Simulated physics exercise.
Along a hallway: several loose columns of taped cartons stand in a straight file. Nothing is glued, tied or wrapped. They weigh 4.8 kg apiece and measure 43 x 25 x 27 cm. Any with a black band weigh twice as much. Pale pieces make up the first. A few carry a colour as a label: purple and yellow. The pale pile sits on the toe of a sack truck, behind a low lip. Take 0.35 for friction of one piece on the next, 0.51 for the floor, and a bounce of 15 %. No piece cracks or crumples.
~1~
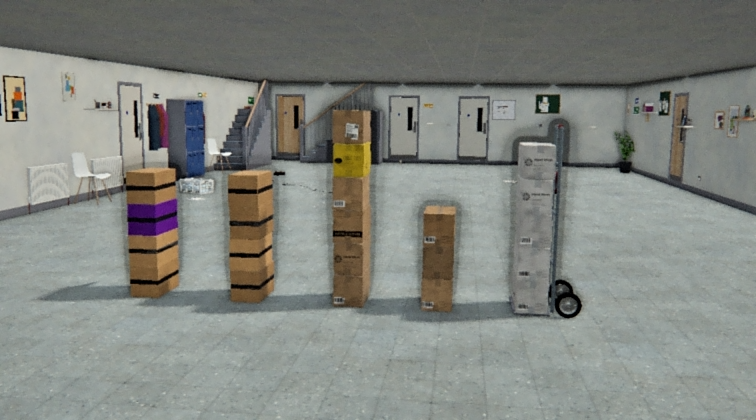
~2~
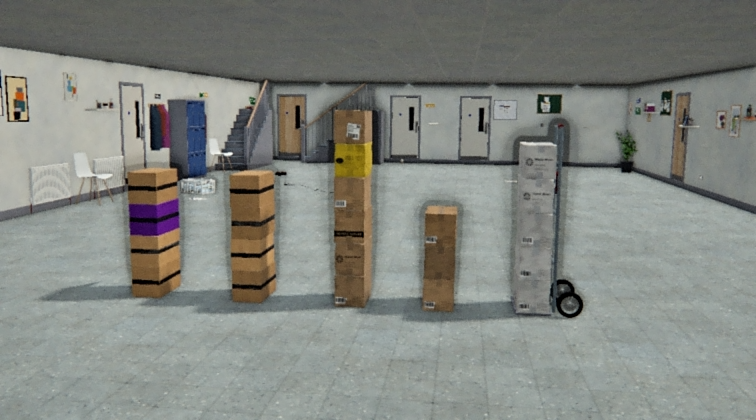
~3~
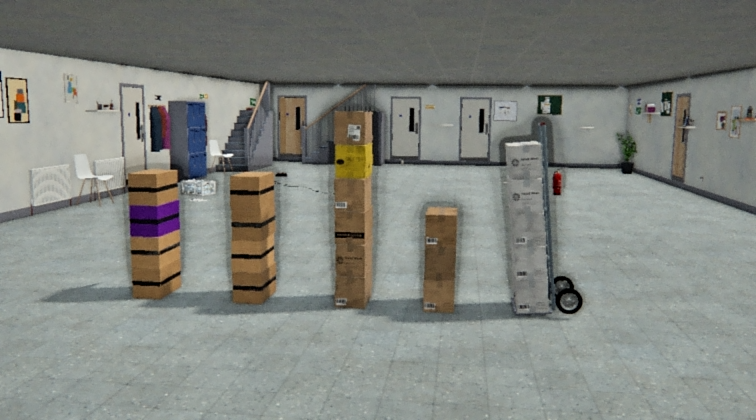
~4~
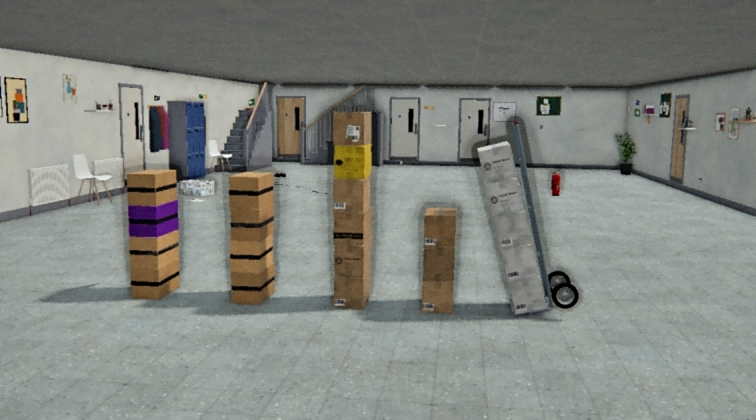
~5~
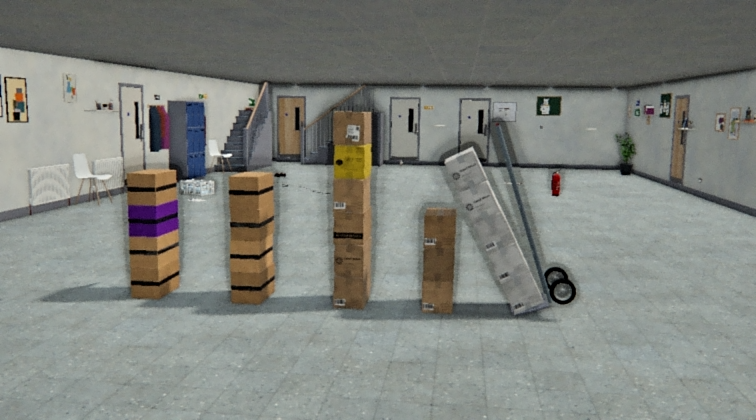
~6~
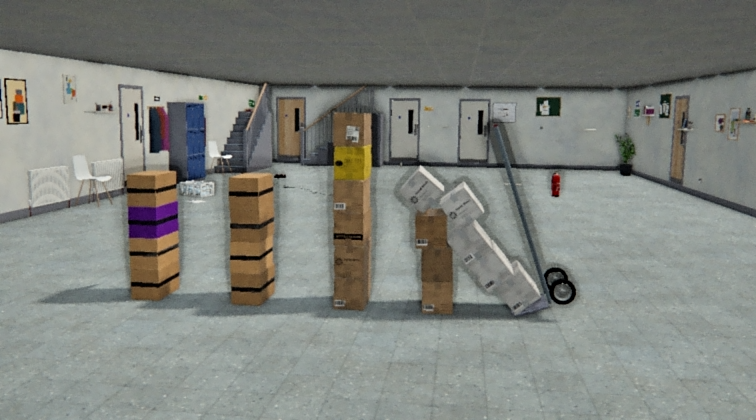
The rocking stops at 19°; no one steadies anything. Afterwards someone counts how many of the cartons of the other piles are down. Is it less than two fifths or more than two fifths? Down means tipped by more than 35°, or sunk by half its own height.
More than two fifths of them.
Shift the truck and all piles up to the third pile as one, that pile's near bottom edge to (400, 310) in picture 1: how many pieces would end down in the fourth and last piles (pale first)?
Then fourth 4, last 3.
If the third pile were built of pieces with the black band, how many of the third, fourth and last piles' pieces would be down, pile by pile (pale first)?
In that case third 0, fourth 0, last 0.
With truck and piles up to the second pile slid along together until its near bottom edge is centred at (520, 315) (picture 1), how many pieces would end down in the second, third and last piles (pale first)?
Then second 3, third 0, last 0.
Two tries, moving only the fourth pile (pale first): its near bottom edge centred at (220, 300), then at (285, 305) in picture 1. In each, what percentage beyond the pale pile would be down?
About 80 and 90 per cent.
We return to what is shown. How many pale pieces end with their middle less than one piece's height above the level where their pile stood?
The count is 2.
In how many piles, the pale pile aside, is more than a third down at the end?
The count is 4.
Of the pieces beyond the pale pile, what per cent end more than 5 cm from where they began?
It is 80 per cent.
Then, 0.55 s past the last view, 5 of the pale pile down; none of the 17 other cartons down, 8 disturbed; yellow carton 3° from how it stood.
Then, 1.49 s past the last view, 5 of the pale pile down; 6 of the 17 other cartons down; yellow carton 28° from how it stood, 12 cm lower.
Then, 2.27 s past the last view, 5 of the pale pile down; 11 of the 17 other cartons down; purple carton 17° from how it stood; yellow carton 5° from how it stood, 53 cm lower.
In the end, 5 of the pale pile down; 14 of the 17 other cartons down; purple carton on its side; yellow carton 55 cm lower. That is 82 per cent. From the last view, middles, purple carton near (79, 276), yellow carton near (227, 223).
